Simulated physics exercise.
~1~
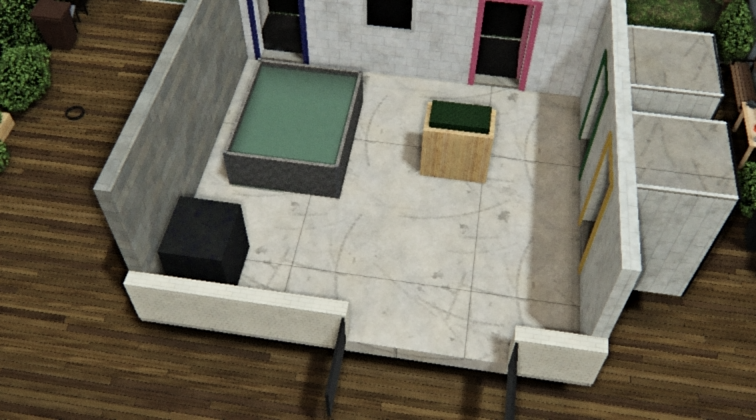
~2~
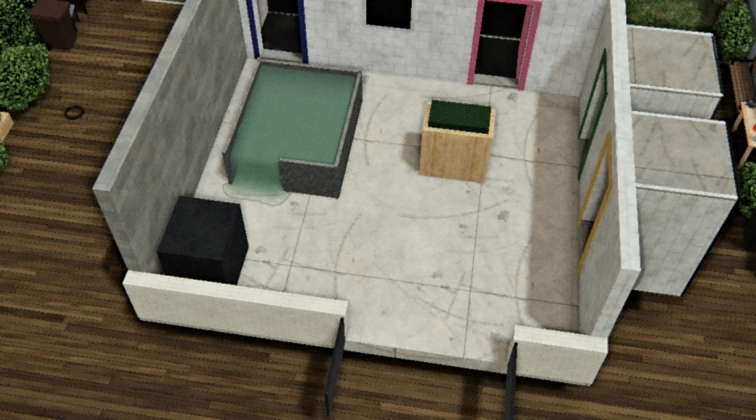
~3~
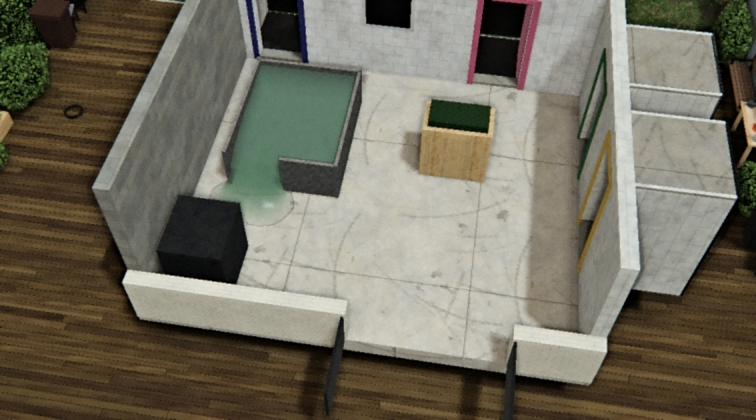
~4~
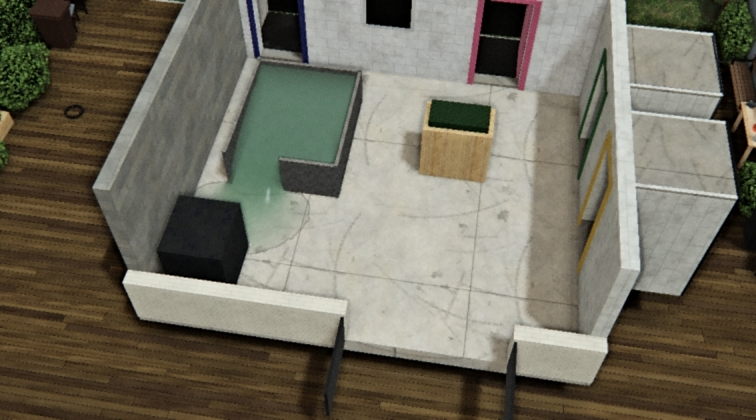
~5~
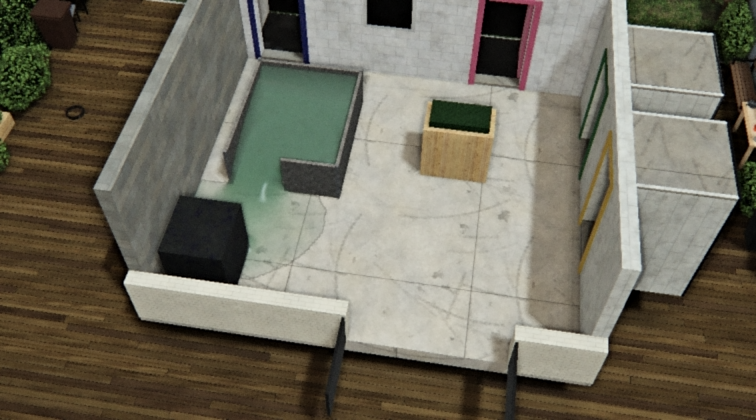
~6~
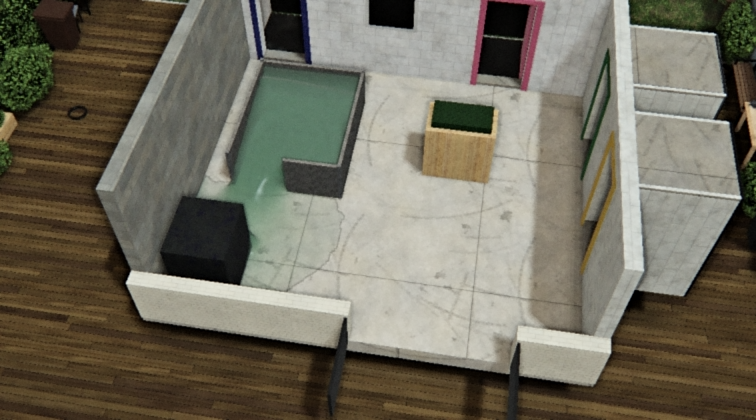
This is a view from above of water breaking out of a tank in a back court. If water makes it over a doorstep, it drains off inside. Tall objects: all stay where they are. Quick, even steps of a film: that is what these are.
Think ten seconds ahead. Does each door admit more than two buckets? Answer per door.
The yellow door: It does not; the pink door: It does not; the green door: It does not; the blue door: It does.
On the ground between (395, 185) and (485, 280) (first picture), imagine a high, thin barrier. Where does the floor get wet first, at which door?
In my view it's the door marked blue.
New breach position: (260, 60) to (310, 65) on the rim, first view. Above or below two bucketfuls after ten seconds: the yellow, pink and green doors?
Going through them, the yellow one falls below the cutoff, the pink one falls below the cutoff, the green one clears the cutoff.
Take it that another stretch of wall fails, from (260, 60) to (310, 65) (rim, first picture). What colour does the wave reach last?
Answer: The yellow-painted one.
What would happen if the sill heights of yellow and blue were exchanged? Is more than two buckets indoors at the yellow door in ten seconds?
As far as I can tell, the yellow one overshoots.
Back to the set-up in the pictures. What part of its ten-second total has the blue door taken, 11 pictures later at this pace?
Some 0 per cent.
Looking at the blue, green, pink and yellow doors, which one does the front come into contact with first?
Looks like the blue-painted one gets there first.
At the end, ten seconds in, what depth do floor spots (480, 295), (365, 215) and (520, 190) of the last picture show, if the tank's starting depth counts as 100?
Going place by place: 10 %, 2 % and 10 %.
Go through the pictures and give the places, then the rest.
The first picture shows still water in the water tank at (296, 113).
In the second picture, the front is at (283, 198), out from the gap at (257, 174).
In the third picture, water pours out at (257, 175) and has run to (276, 219).
In the fourth picture, water pours out at (257, 176) and has run to (257, 249).
In the fifth picture, water pours out at (258, 177) and has run to (254, 273).
In the sixth picture, the front is at a hidden place, out from the gap at (260, 177).
A moment on, water covers 15 % of the floor; the yellow door not reached, the pink door not reached, the green door not reached, the blue door not reached.
Next, water covers 30 % of the floor; the yellow door not reached, the pink door not reached, the green door not reached, the blue door not reached.
Then, water covers 50 % of the floor; the yellow door not reached, the pink door not reached, the green door not reached, the blue door under two buckets in.
Later, water covers 80 % of the floor; the yellow door wet at the sill, nothing in, the pink door not reached, the green door wet at the sill, nothing in, the blue door far over two buckets in.
In the end, water covers 90 % of the floor; the yellow door wet at the sill, nothing in, the pink door under two buckets in, the green door wet at the sill, nothing in, the blue door far over two buckets in.
